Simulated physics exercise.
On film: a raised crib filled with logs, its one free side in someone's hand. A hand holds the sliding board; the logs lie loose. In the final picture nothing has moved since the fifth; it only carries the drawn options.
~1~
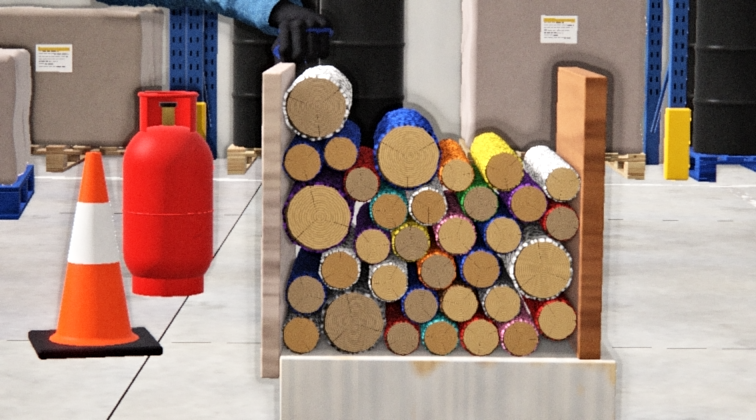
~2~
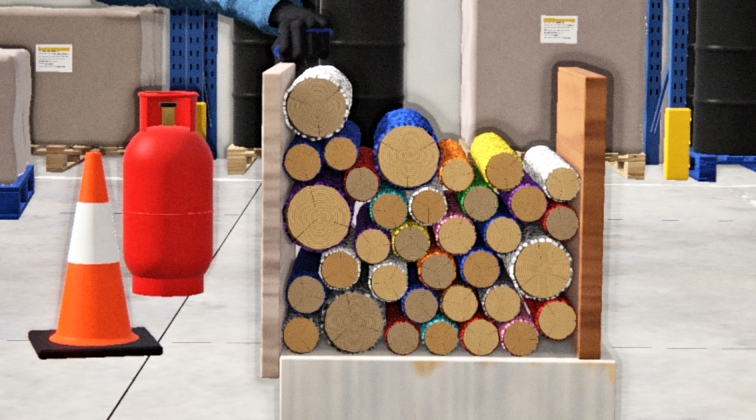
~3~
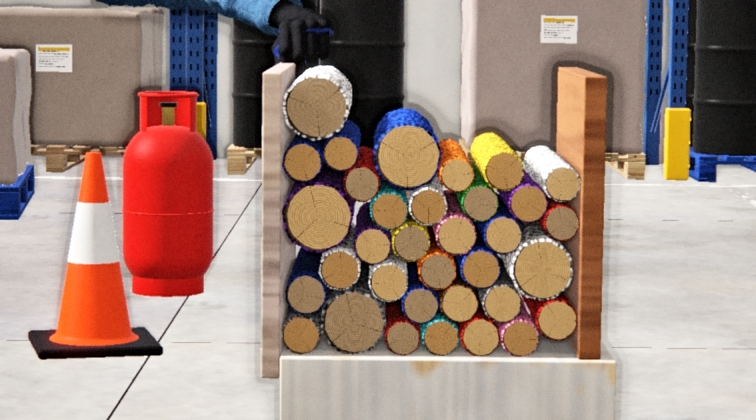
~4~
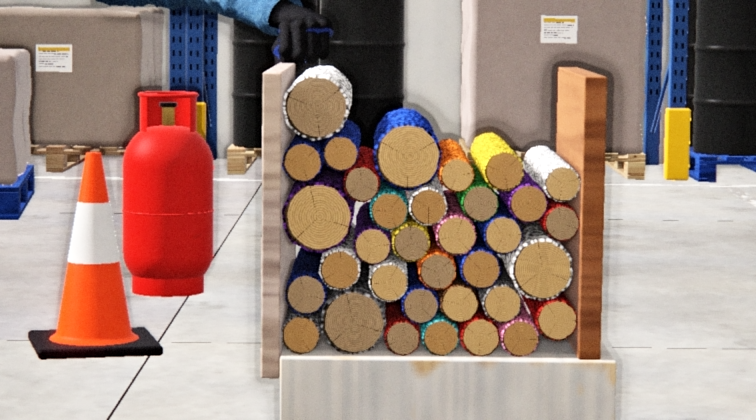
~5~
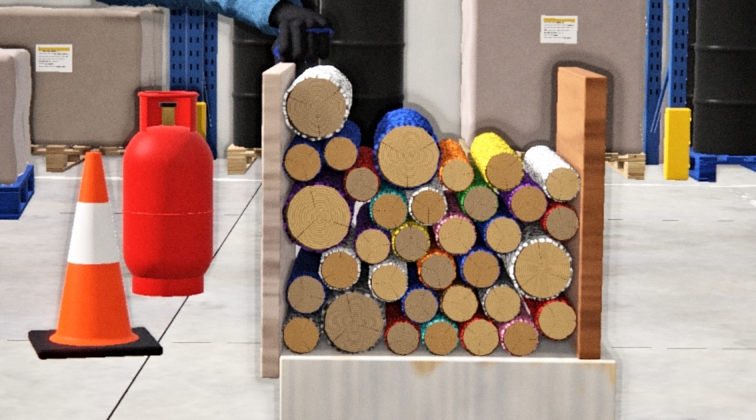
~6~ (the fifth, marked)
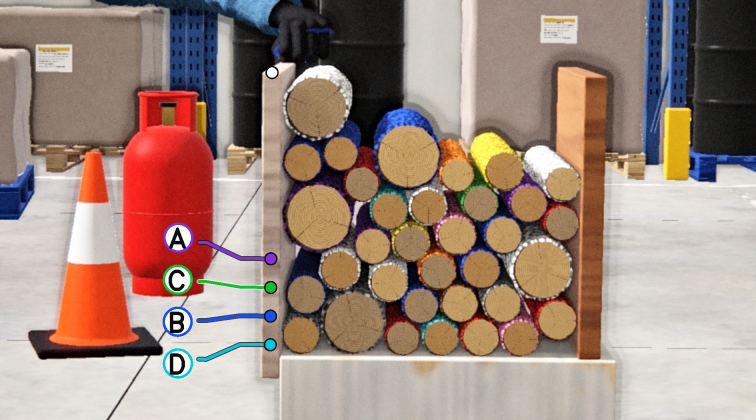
In a warehouse, logs with pale cut ends and colourful wrappings lie stacked between two upright boards on a raised base, beside an orange cone and a red gas cylinder. A dark-gloved hand stays at the top of the left board, and from start to end nothing visibly moves.
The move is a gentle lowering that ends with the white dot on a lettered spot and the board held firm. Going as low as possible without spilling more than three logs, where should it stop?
A is the limit.
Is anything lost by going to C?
Yes, at C.
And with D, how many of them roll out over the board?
It comes to ten.
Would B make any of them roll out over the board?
Yes.
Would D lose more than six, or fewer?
It loses more than six.
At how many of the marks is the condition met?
The number is one.
On the marked copy, A at (271, 259); B at (271, 316); C at (271, 288); D at (270, 344); the white dot at (272, 73).
Taking A. A third of the way, top of the board (281, 153).
Two thirds of the way, top of the board (281, 241).
When it is over, top of the board (280, 258), two out over the board.
As for the rest, B more than three out over the board; C more than three out over the board; D more than three out over the board.
